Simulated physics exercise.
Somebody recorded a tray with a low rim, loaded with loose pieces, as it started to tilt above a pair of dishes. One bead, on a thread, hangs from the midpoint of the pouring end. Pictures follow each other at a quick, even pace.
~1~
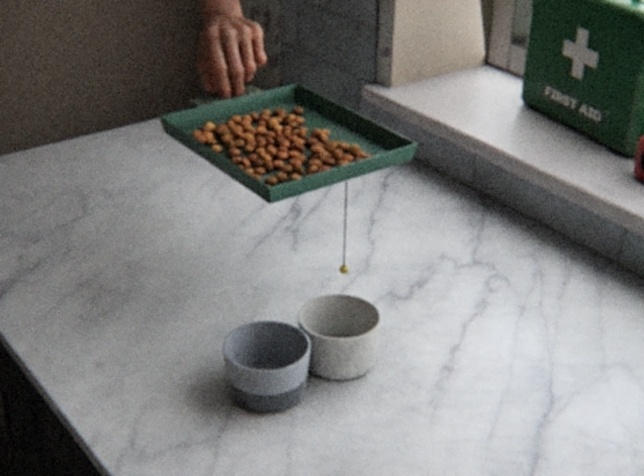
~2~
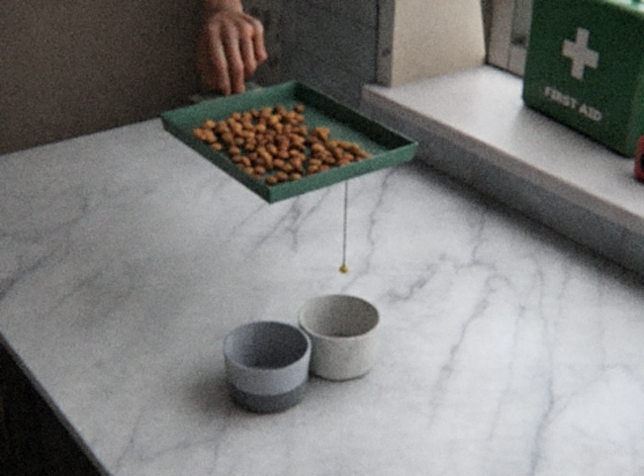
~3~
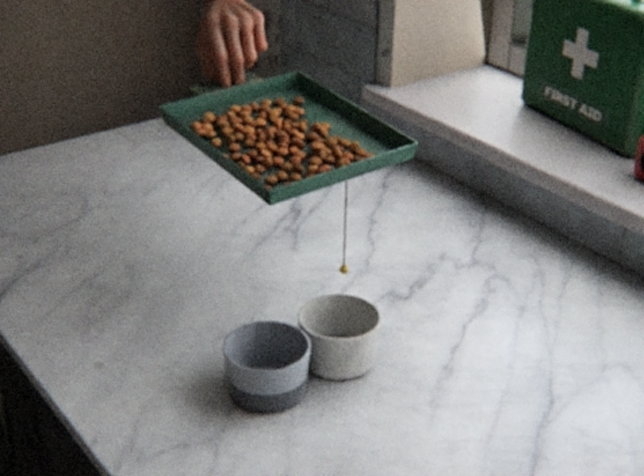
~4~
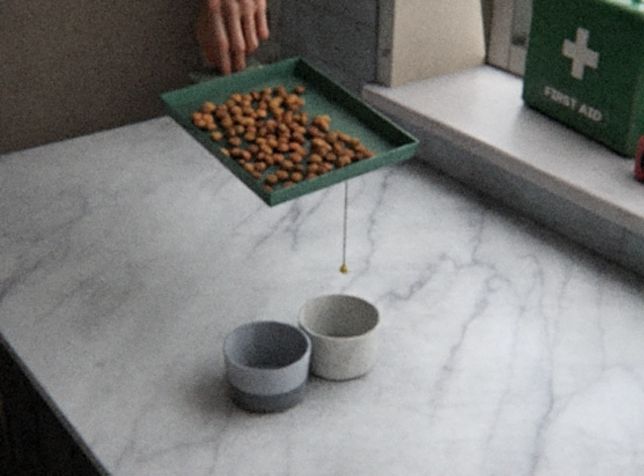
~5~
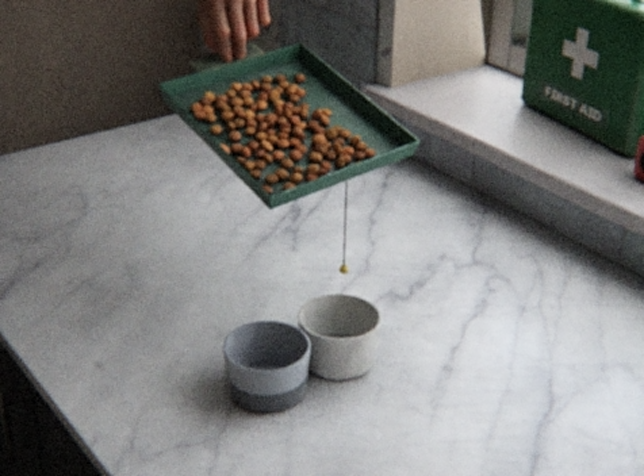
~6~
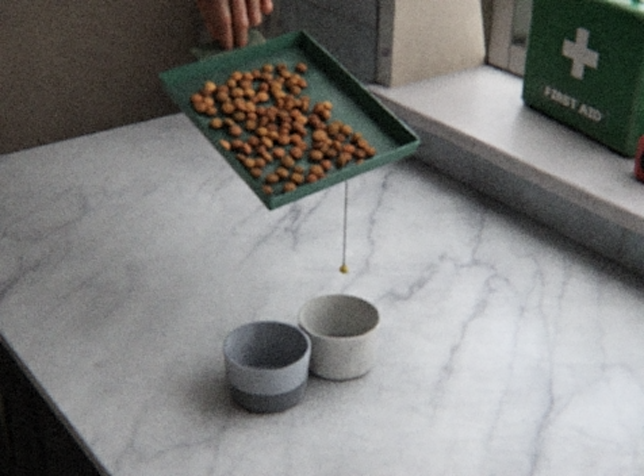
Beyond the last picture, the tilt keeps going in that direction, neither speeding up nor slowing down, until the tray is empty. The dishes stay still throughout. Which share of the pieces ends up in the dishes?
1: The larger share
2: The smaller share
1.
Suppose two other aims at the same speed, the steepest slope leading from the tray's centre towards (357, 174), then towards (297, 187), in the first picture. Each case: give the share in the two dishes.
Lab note: Try one about 10 %, try two 50 %.
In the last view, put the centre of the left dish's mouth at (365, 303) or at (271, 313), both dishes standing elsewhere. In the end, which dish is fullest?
The first try: Left. The second: The left dish.
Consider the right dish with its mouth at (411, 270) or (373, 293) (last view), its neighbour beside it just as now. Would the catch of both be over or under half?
First shift, a minority share; second shift, a majority share.
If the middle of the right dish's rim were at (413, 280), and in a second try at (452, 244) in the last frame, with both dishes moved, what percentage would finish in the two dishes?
First 50 per cent, second 0 per cent.
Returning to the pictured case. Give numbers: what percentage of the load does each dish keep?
Left dish about 20 per cent, right dish about 50 per cent.
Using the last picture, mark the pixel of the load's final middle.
Near (327, 355).
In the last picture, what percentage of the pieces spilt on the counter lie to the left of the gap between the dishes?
It comes to 60 per cent or so.
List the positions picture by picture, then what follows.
In the first picture, corners of the pouring end at (270, 186) and (413, 143), level; middle of the load at (284, 144), bits of cat kibble; left dish at (291, 385); right dish at (364, 353); bead on its thread at (344, 269).
In the second picture, corners of the pouring end at (270, 187) and (413, 143), level; middle of the load at (284, 143).
In the third picture, corners of the pouring end at (271, 188) and (413, 142), tipped barely, lowest at the left corner; middle of the load at (284, 138).
In the fourth picture, corners of the pouring end at (271, 191) and (414, 141), tipped a little, lowest at the left corner; middle of the load at (284, 133).
In the fifth picture, corners of the pouring end at (271, 194) and (415, 140), tipped a little, lowest at the left corner; middle of the load at (285, 127).
In the sixth picture, corners of the pouring end at (272, 197) and (416, 139), tipped clearly, lowest at the left corner; middle of the load at (285, 121); left dish at (291, 385); right dish at (364, 353).
Soon, tray tipped steeply; nearly all on the tray; a stray few in the air.
A while on, tray tipped past a quarter turn; about a quarter on the tray; about a quarter in the left dish; about a third in the right dish; a small part outside both; a small part in the air.
Towards the end, tray tipped past a quarter turn; about a quarter in the left dish; about half in the right dish; about a third outside both.
Finally, tray tipped past a quarter turn; about a quarter in the left dish; about half in the right dish; about a third outside both.
